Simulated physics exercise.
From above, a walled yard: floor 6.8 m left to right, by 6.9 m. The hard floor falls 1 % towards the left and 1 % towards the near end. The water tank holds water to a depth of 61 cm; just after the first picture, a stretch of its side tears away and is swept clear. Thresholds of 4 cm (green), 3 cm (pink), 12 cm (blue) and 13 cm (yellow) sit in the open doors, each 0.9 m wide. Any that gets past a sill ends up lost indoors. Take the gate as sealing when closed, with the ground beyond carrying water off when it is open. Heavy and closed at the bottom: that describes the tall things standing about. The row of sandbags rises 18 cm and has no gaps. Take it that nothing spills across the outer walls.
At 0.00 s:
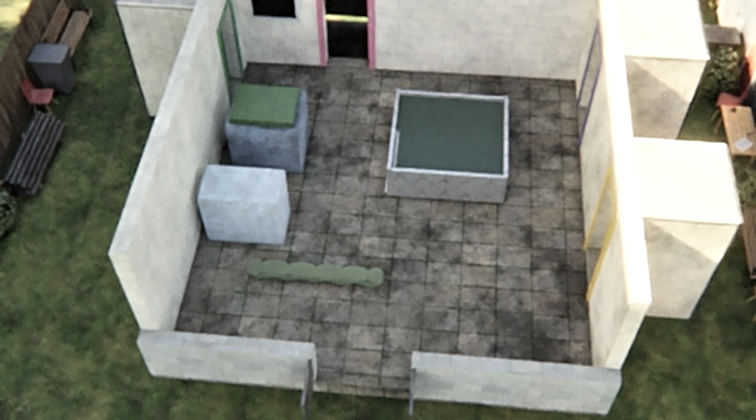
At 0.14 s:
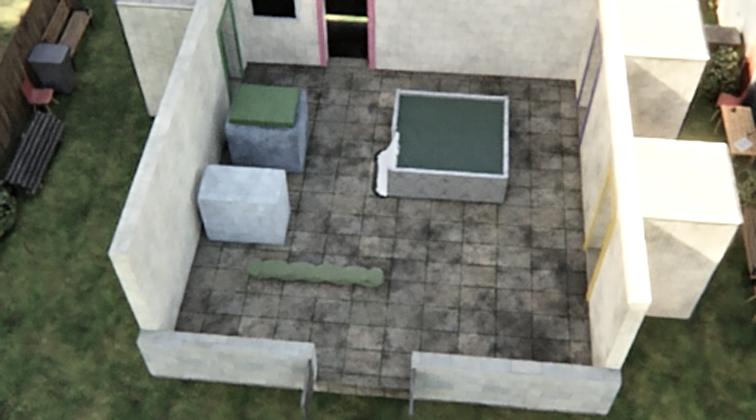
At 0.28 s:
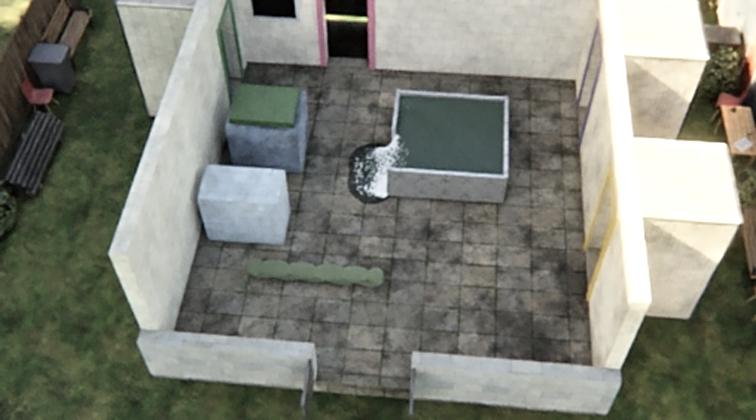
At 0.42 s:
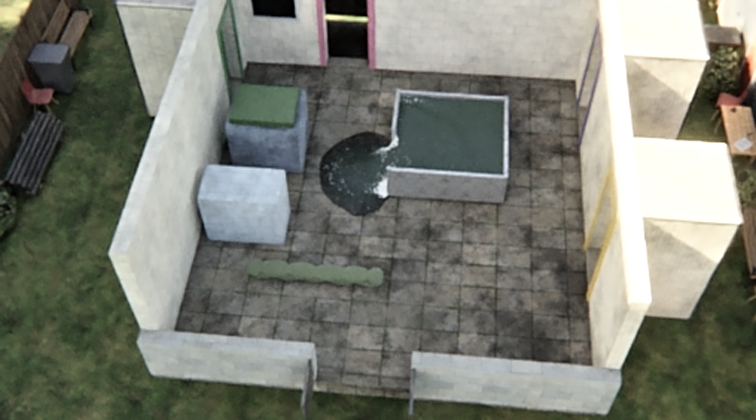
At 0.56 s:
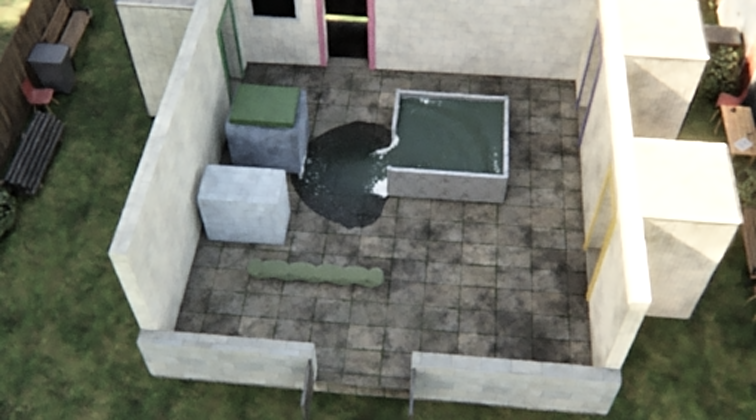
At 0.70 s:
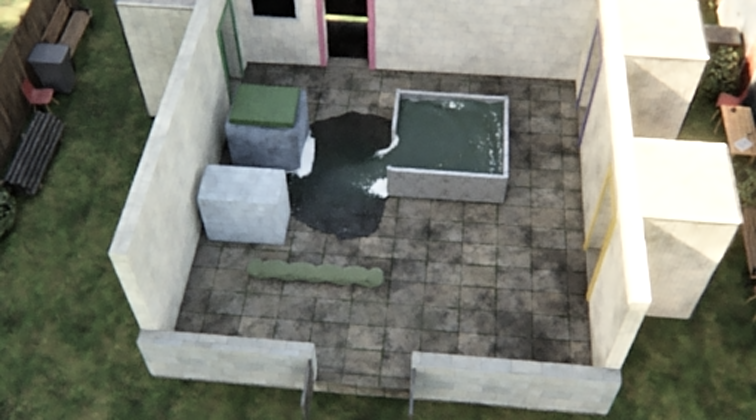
A walled, paved yard held a square water tank whose left side tore open, and dark water poured out, spreading leftward across the floor until it reached the two pale blocks by the wall.
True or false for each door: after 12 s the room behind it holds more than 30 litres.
Green door: True; pink door: True; blue door: False; yellow door: False.
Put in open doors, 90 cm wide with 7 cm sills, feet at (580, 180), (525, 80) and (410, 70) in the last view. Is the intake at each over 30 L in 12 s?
In turn: Short of it, short of it, short of it.
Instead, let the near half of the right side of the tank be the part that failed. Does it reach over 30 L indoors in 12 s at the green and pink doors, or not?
Against that limit the green door gives a greater amount and the pink door gives a lower amount.
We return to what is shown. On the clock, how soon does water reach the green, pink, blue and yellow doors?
Doors: Green 2.2 s / pink 2.0 s / blue 7.5 s / yellow 7.0 s.
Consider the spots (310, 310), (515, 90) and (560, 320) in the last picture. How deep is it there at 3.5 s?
Listed order: 0 / 0 / 0 cm.
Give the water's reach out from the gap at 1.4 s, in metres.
I'd put it close to 3.6 m.
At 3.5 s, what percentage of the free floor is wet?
40 %.
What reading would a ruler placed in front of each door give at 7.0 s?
Depths: Green door 8 cm, pink door 8 cm, blue door 0 cm, yellow door 1 cm.
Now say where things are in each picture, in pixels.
The water tank at (449, 135) is whole and still, 61 cm deep, in the first frame.
The front is at (383, 152), 0.6 m from the gap at (393, 164); 0.2 m2 of floor is under water; 61 cm left at the back of the water tank, in the second frame.
Water pours out at (393, 165) and has run 0.8 m, to (358, 153); typically 10 cm deep outside, 61 cm at the water tank's back, in the third frame.
Water pours out at (393, 166) and has run 1.3 m, to (325, 163); typically 7 cm deep outside, 61 cm at the water tank's back, in the fourth frame.
The front is at (296, 180), 1.8 m from the gap at (393, 166); 3.0 m2 of floor is under water; 59 cm left at the back of the water tank, in the fifth frame.
Water pours out at (393, 166) and has run 2.3 m, to a hidden place; typically 5 cm deep outside, 53 cm at the water tank's back, in the sixth frame.
After 1.4 s water covers 15 % of the floor and is deepest (36 cm) near (305, 166); green door not reached, pink door not reached, blue door not reached, yellow door not reached.
After 2.2 s water covers 30 % of the floor and is deepest (37 cm) near (222, 191); green door not reached, pink door 5 cm at the sill, 1 L in, blue door not reached, yellow door not reached.
After 3.5 s water covers 40 % of the floor and is deepest (26 cm) near (211, 198); green door 7 cm at the sill, 7 L in, pink door 8 cm at the sill, 56 L in, blue door not reached, yellow door not reached.
After 7.0 s water covers 75 % of the floor and is deepest (16 cm) near (168, 355); green door 8 cm at the sill, 42 L in, pink door 8 cm at the sill, 129 L in, blue door not reached, yellow door not reached.
After 12.0 s water covers 95 % of the floor and is deepest (12 cm) near (168, 355); green door 7 cm at the sill, 76 L in, pink door 4 cm at the sill, 170 L in, blue door 4 cm at the sill, 0 L in, yellow door 4 cm at the sill, 0 L in.
